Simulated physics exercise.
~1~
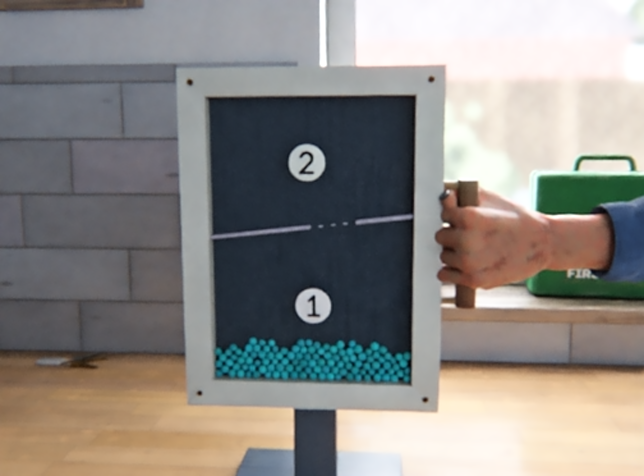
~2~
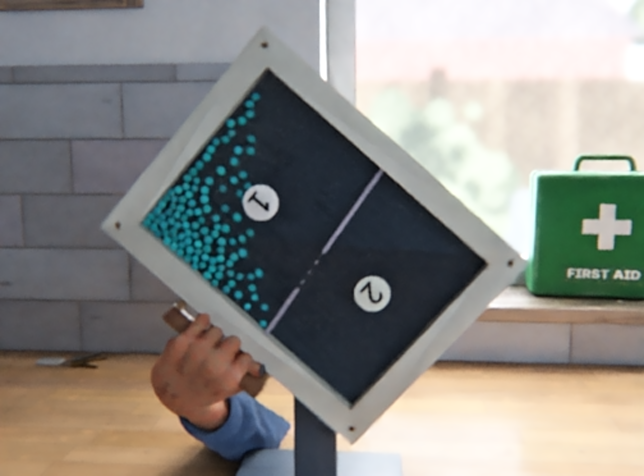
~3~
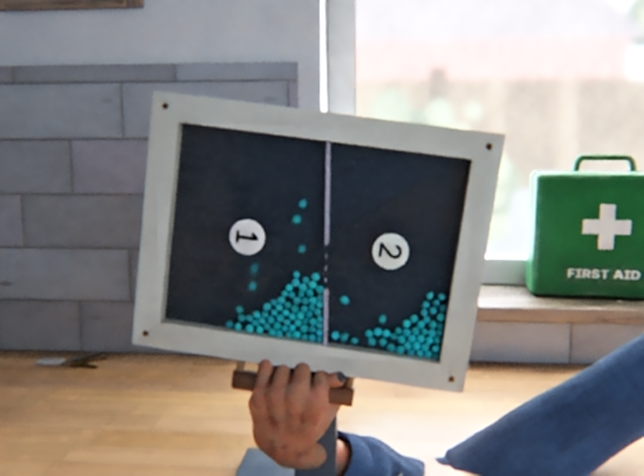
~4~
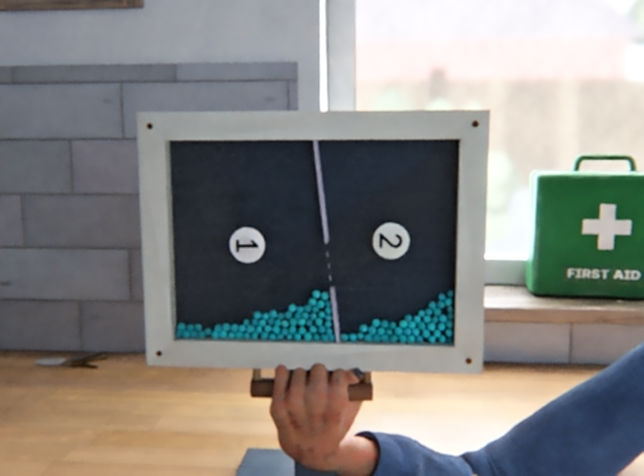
The clip shows a hand turning a flat, pale-framed case of turquoise beads clockwise past its side, then partway back, as beads spill from the first chamber into the second. It ends sideways, with beads piled along the bottom of both chambers, more in the left one.
